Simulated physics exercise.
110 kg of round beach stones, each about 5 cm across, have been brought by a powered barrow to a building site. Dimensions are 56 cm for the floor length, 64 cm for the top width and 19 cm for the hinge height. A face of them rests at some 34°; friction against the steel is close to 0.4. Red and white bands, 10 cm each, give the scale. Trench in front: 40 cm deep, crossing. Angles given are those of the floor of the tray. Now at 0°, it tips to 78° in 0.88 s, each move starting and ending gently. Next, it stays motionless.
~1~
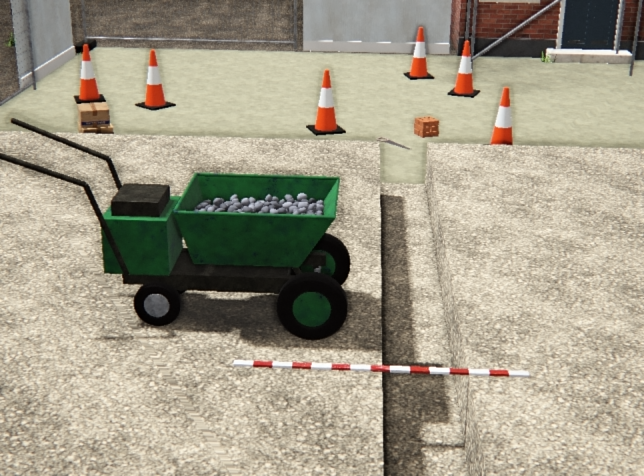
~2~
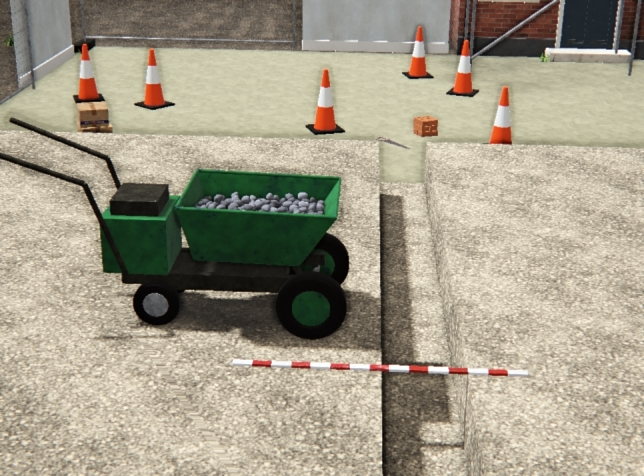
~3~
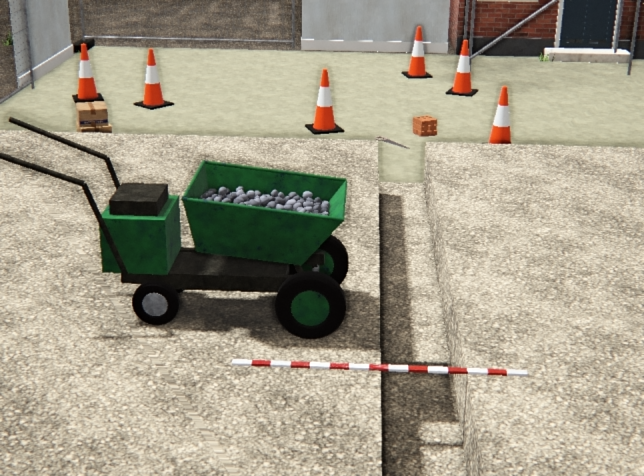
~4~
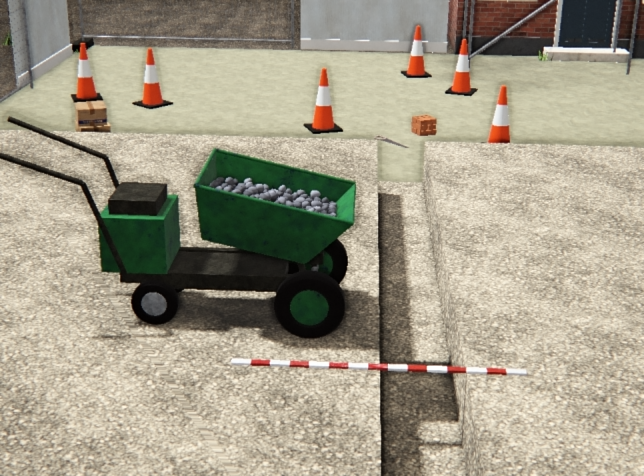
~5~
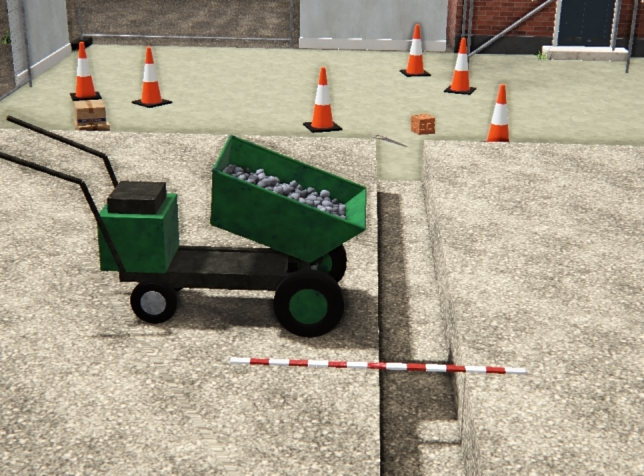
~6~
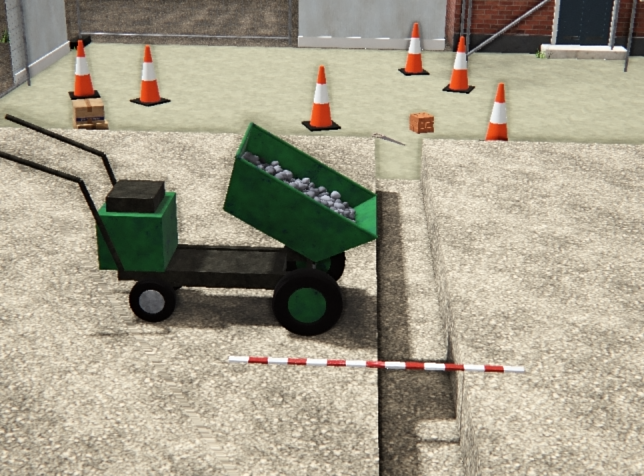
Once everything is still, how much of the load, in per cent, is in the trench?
About 69 per cent.
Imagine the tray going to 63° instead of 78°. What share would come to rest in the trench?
Roughly 55% would end there.
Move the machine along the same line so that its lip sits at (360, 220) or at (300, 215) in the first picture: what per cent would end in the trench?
From the first spot near 35, from the second near 95 per cent.
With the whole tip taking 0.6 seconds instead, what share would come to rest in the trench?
I'd put it at some 50 in a hundred.
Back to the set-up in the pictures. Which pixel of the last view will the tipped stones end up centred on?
I'd point somewhere around (435, 364).
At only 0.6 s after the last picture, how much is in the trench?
About 30 per cent by then.
Then, 0.3 s after the last picture the floor is at 66°, 100 % in the tray; the foremost stones are at (399, 260).
Then, 0.6 s after the last picture the floor is at 78°, 57 % in the tray, 32 % in the trench, 11 % past the trench; the foremost stones are at (490, 321).
Then, 1.0 s after the last picture the floor is at 78°, 15 % in the tray, 54 % in the trench, 31 % past the trench; the foremost stones are at (606, 314).
Then, 2.9 s after the last picture the floor is at 78°, 0 % in the tray, 69 % in the trench, 31 % past the trench; the foremost stones are past the picture's edge.
